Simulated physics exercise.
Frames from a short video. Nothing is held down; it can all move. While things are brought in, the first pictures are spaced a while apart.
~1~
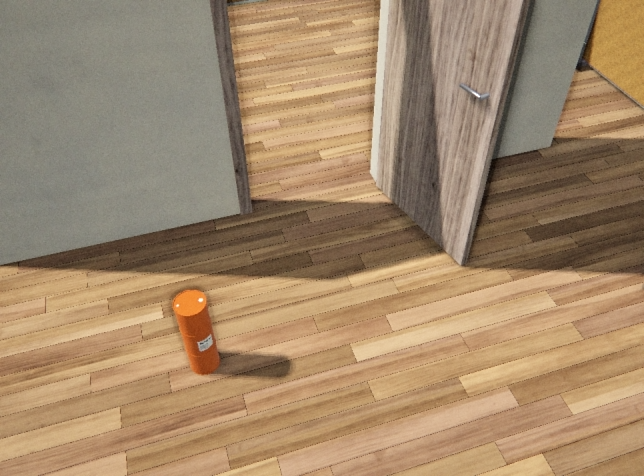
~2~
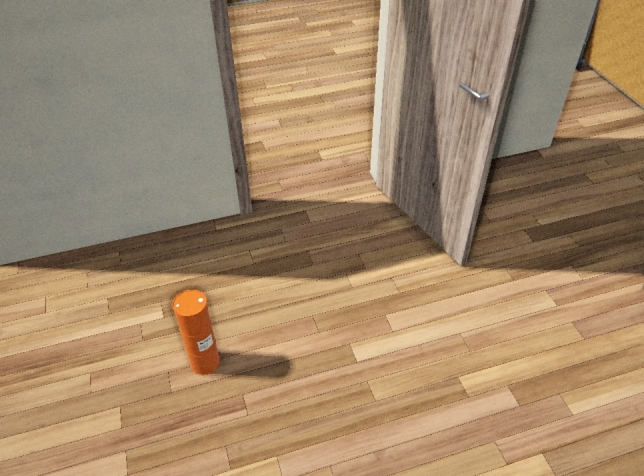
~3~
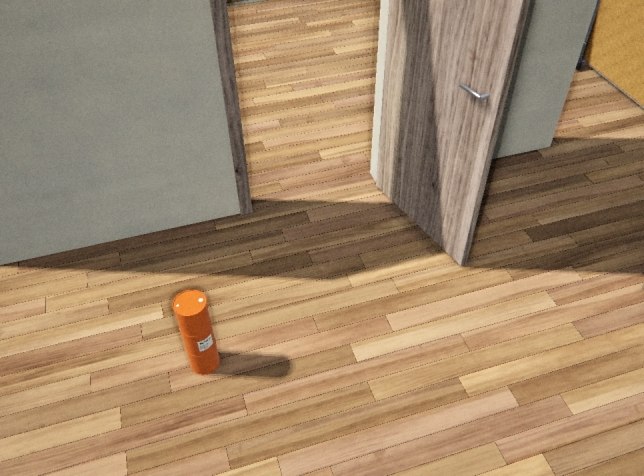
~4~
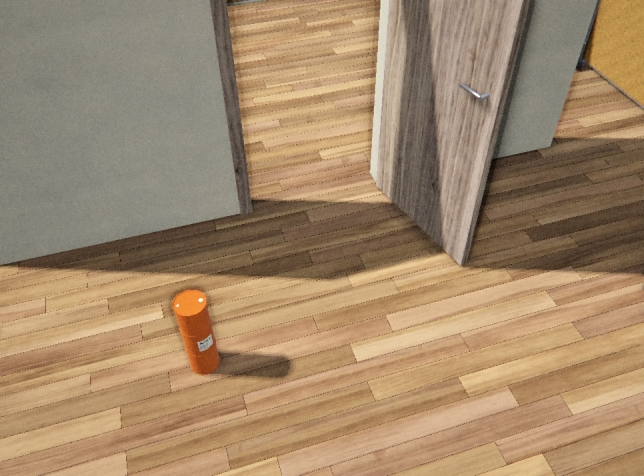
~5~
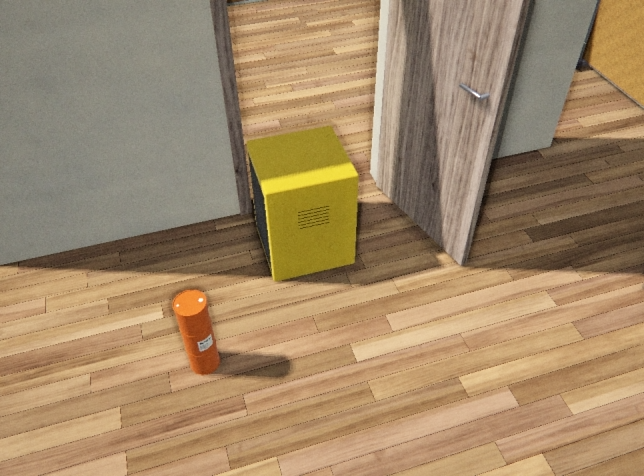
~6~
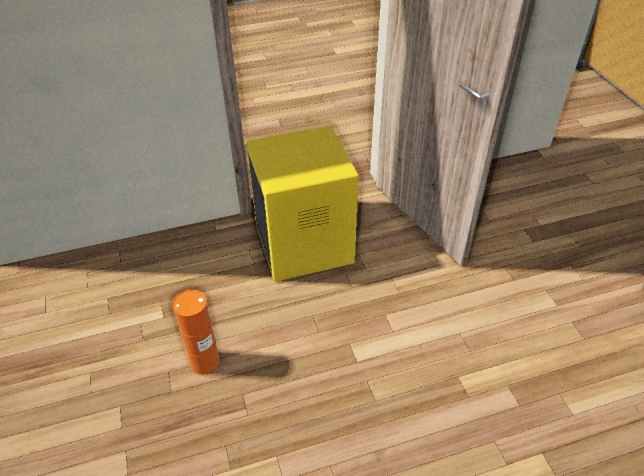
A bright yellow box-shaped appliance with a small vented panel appears abruptly in an open doorway, in a room with wood-plank flooring and grey-green walls seen from above at an angle. An orange canister with a small label stands on the floor at lower left, and a wood-grain door with a metal handle stands wide open to the right. Nothing else moves, and the camera stays still.
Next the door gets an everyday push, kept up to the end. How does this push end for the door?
It gets stopped partway.
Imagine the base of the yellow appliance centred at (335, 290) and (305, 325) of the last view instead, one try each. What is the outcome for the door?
Well, the first time the door halts partway, and the second time it completes its swing.
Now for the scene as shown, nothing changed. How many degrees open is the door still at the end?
Roughly 60 degrees open.
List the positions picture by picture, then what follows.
Door wide open and still; orange canister (198, 334), in the first picture.
Door wide open and still; orange canister (198, 334), in the second picture.
Door wide open and still; orange canister (198, 334), in the third picture.
Door wide open and still; orange canister (198, 334), in the fourth picture.
Door wide open and still; orange canister (198, 334), in the fifth picture.
Door wide open and still; yellow appliance (303, 204); orange canister (198, 334), in the sixth picture.
Then, 0.50 s after the last picture, door at 92°.
Then, 0.80 s after the last picture, door at 78°.
Then, 1.10 s after the last picture, door at 62°.
At rest, door at 59°; both in place. Seen from the same camera at the end, yellow appliance near (302, 204).
